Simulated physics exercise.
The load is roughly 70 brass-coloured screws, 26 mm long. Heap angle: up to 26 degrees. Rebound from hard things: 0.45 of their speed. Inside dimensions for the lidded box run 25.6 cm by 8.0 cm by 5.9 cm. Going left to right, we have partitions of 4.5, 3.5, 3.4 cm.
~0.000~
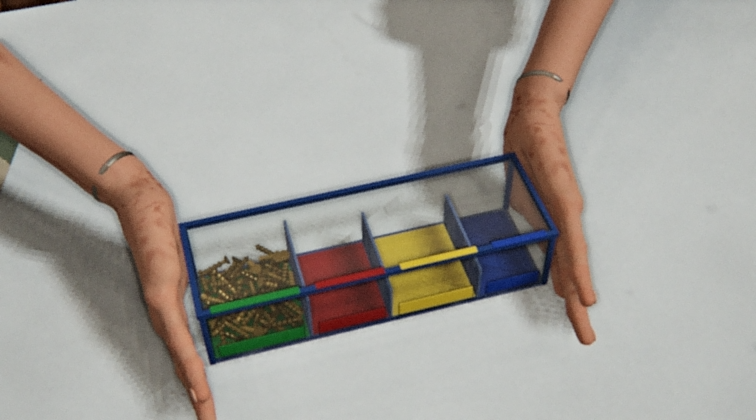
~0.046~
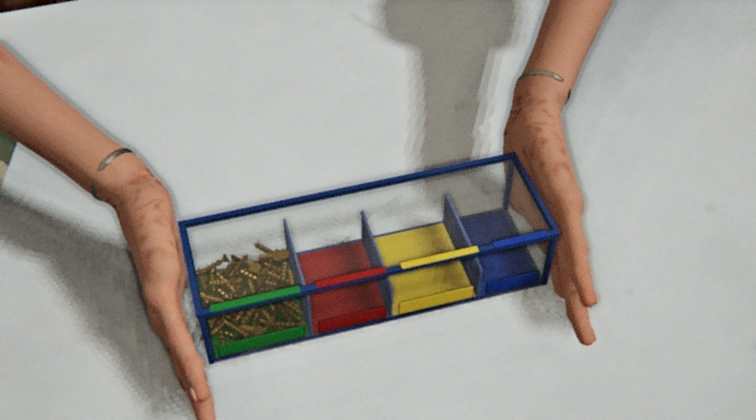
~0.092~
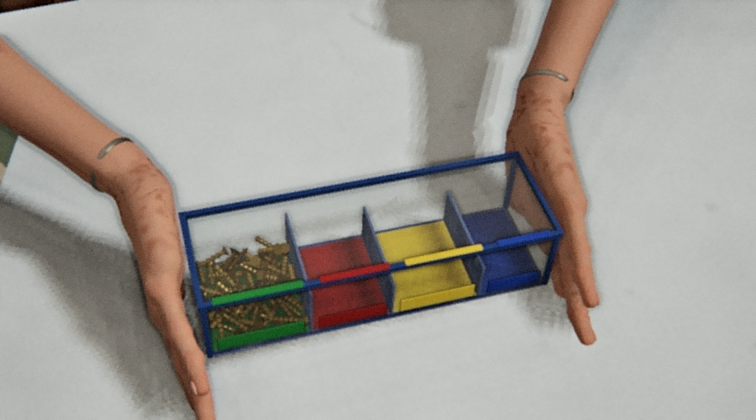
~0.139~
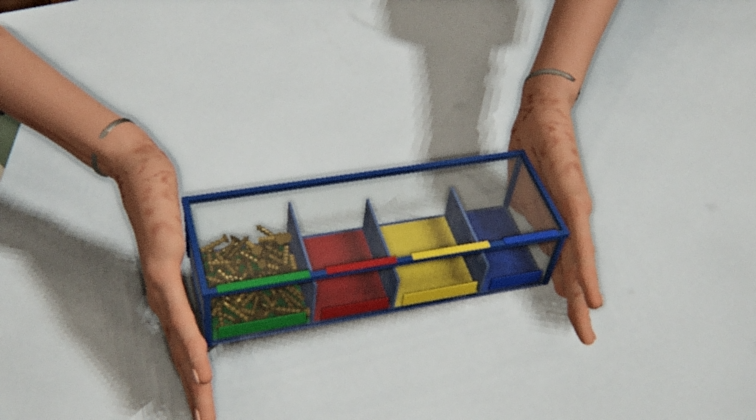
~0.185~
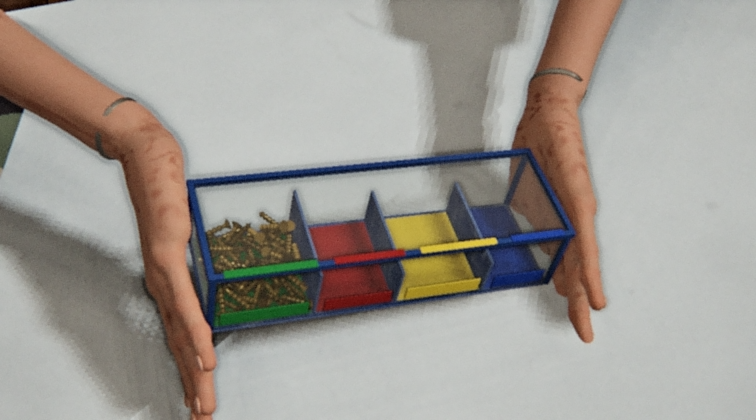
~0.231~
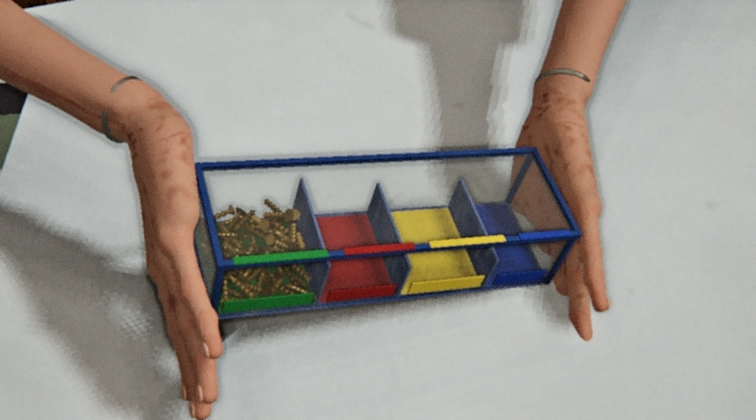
At first, two hands hold the ends of a clear, blue-edged box with green, red, yellow and blue compartments, brass-coloured screws heaped in the green one at left. The left hand then raises its end, gradually tilting the box slightly toward the right, while the screws remain in the green compartment.
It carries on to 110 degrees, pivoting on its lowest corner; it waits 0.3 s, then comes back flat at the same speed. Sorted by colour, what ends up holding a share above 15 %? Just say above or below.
Red compartment below, blue compartment above, green compartment above, yellow compartment below.
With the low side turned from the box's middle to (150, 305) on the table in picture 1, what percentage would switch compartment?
Around 0 percent of them.
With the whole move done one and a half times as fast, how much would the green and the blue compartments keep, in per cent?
Result: Green = 85 %; blue = 10 %.
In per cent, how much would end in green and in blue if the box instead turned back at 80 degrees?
With that change you'd see green at 95 % and blue at 0 %.
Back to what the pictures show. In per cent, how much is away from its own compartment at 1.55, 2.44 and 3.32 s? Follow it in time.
20, 20, 25.
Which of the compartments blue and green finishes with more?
The green compartment ends up with more.
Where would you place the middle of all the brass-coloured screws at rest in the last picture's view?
Approximately (284, 314) in the last picture.
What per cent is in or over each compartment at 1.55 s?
Red = 5, blue = 10, green = 80, yellow = 5 (percent).
Then, at 1.55 s, tilt 110 degrees; red 5 %, blue 10 %, green 80 %, yellow 5 %.
Then, at 2.44 s, tilt 56 degrees; blue 20 %, green 80 %.
After 3.32 s, tilt 0 degrees; red 5 %, blue 20 %, green 75 %.
In the end, at 3.8 s, red 5 %, blue 20 %, green 75 %, yellow 0 %.
